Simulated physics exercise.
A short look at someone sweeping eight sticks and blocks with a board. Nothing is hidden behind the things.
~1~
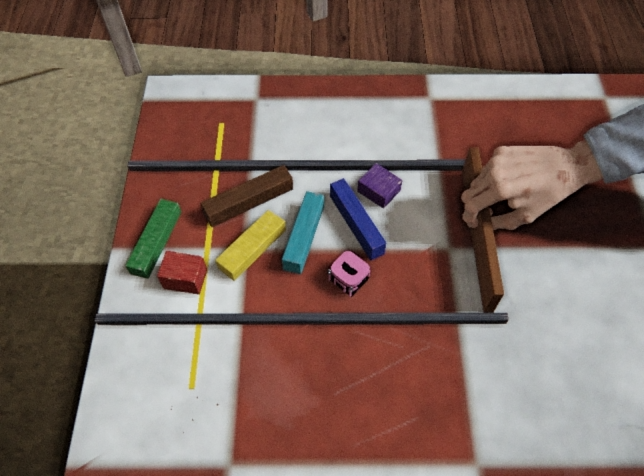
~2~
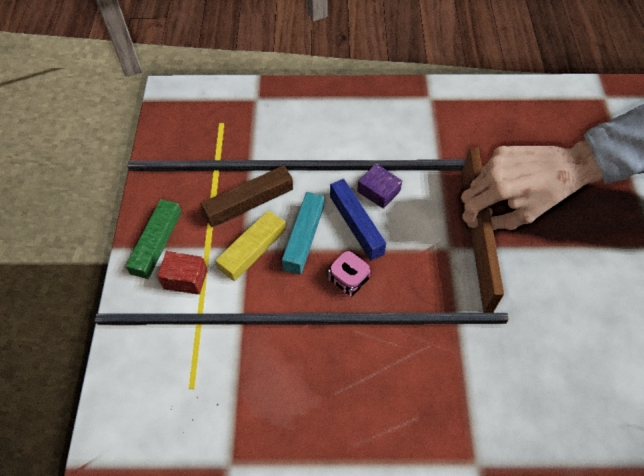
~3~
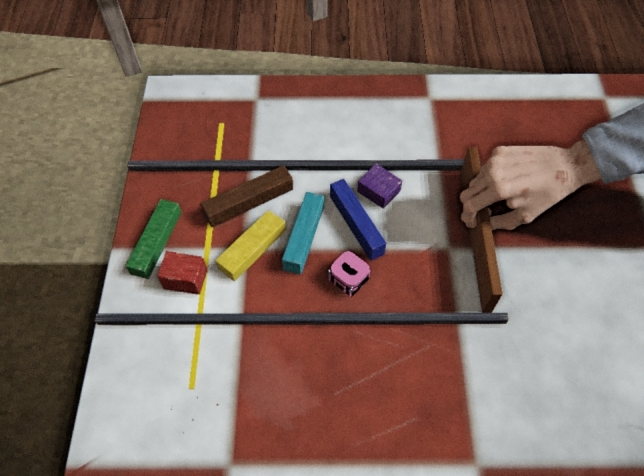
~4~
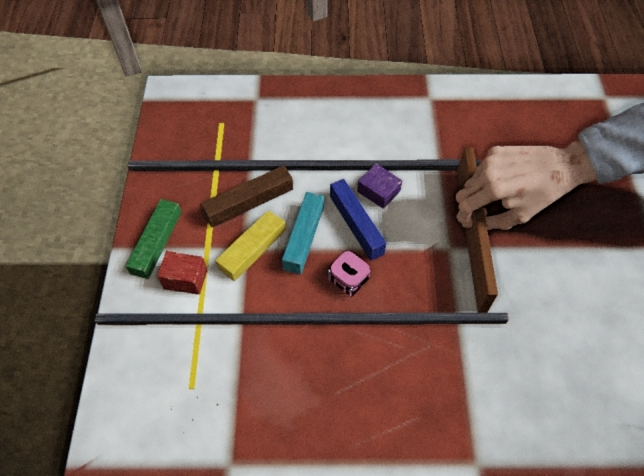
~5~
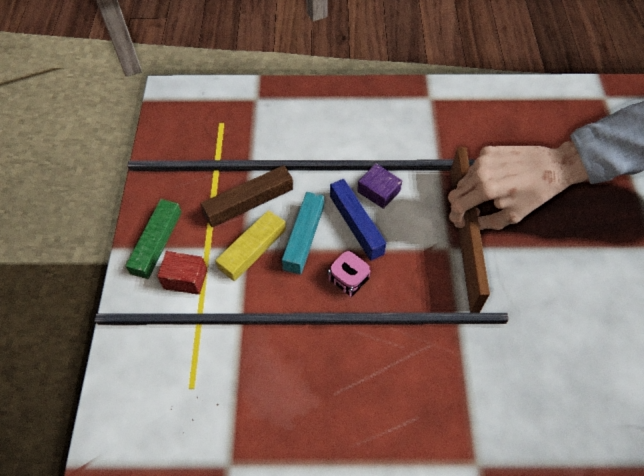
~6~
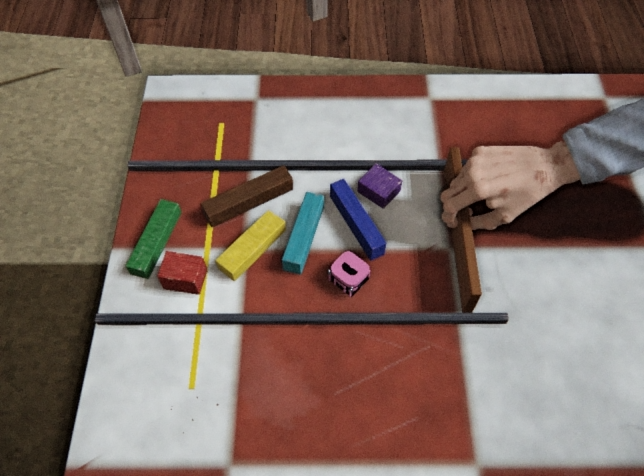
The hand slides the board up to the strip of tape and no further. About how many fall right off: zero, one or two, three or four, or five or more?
Here the number that fall off is one or two.
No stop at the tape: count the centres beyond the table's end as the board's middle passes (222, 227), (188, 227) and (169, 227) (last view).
In that order 0, 1 and 3.
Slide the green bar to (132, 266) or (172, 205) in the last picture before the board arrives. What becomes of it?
The green bar does not fall; is kept.
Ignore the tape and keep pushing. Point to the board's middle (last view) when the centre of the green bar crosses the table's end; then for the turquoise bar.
For the green bar at (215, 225), for the turquoise bar at (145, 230).
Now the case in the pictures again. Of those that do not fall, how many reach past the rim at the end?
1 of them.
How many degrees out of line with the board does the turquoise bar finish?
Roughly 20° out of line.
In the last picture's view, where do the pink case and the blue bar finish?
First (185, 294), then (184, 224).
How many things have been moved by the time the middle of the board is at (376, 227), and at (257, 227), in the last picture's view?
By then 2, and 8.
Early on, none off yet; green bar at rest near (155, 238); red block at rest near (183, 273); brown bar at rest near (248, 196).
Finally, the number that fall off is one or two; lost, green bar.
